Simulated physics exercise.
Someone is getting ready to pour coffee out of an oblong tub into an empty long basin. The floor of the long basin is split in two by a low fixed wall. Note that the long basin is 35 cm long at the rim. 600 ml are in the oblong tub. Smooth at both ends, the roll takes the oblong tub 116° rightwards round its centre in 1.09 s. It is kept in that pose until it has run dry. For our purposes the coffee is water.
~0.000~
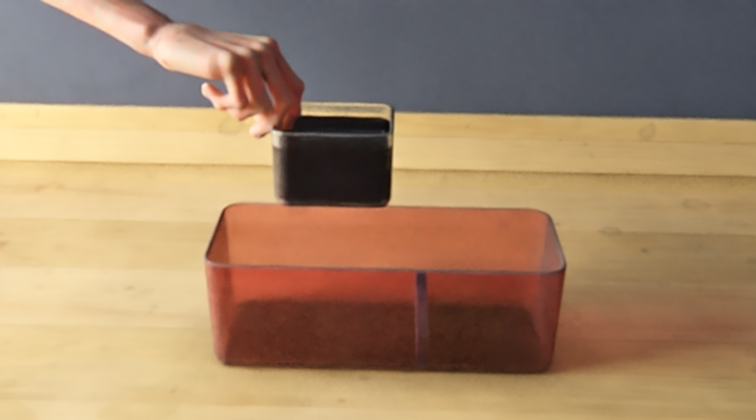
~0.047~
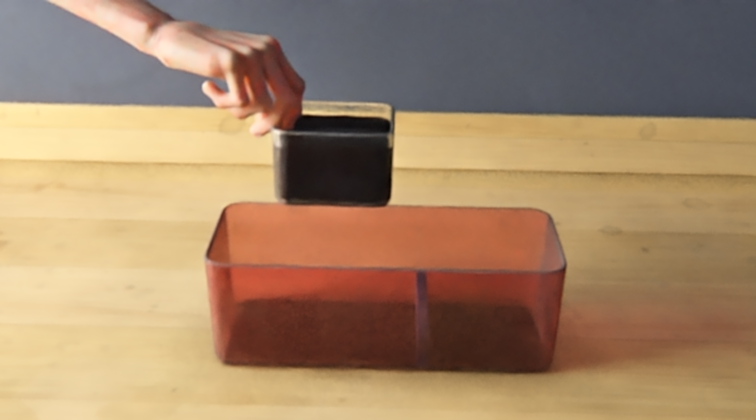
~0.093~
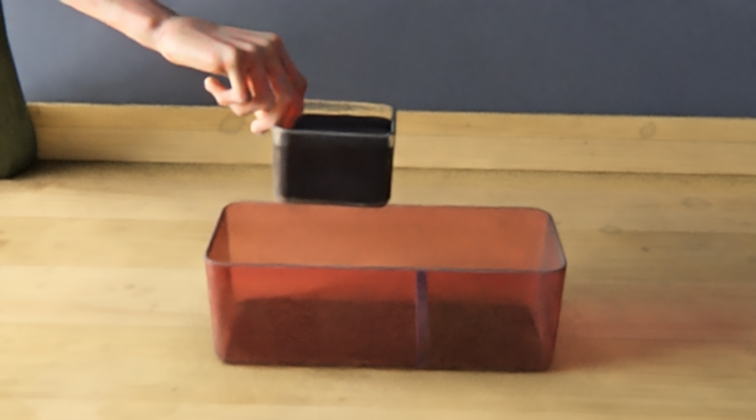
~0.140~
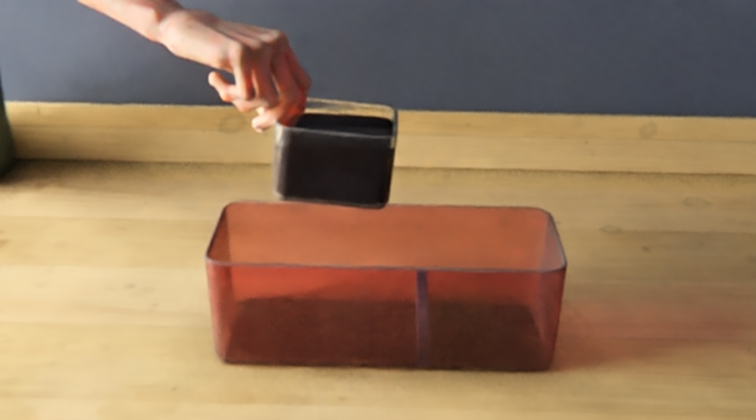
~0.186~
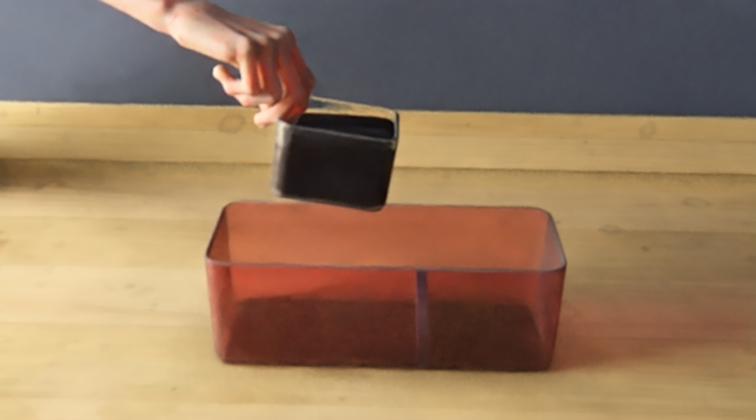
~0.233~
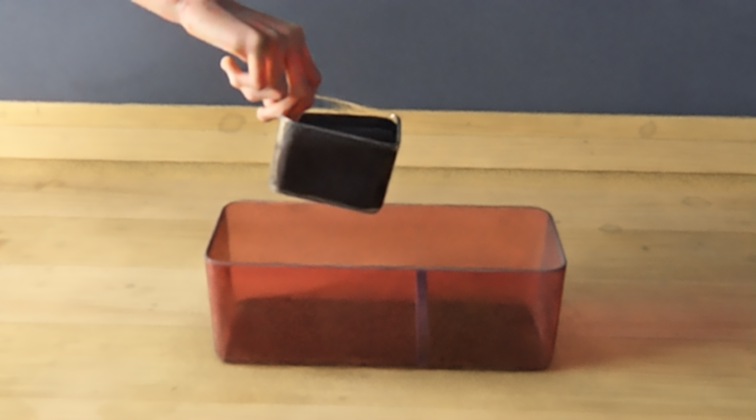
A hand holds a small clear tub of dark coffee above an empty, long, reddish see-through basin on a wooden surface, keeping it almost level at first. The hand then shifts slightly right and gradually tilts the tub rightwards, its right side dipping a little, while the basin stays still.
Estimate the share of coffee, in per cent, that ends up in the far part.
About 73 per cent.
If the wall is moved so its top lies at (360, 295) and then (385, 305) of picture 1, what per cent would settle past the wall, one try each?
Result: 100 per cent, then 90 per cent.
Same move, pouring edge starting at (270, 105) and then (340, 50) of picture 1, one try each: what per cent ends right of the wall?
10 in a hundred, followed by 50 in a hundred.
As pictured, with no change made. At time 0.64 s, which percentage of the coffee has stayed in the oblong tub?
Close to 52 in a hundred.
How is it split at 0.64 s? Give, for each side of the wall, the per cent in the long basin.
Lab note: Left near 1, right near 22.
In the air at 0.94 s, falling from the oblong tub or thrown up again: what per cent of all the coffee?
Estimated airborne part: Roughly 4 per cent.
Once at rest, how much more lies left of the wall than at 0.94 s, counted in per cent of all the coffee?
I'd put it near 12 percent.
By 0.64 s the tilt is 74° and 52 per cent is still to pour, 1 is left of the wall and 21 right of it.
By 0.94 s the tilt is 111° and 7 per cent is still to pour, 15 is left of the wall and 73 right of it.
By 1.25 s the tilt is 116° and 0 per cent is still to pour, 26 is left of the wall and 74 right of it.
By 1.59 s the tilt is 116° and 0 per cent is still to pour, 26 is left of the wall and 73 right of it.
At rest 26 per cent lies left of the wall, 73 right of it and 1 outside.
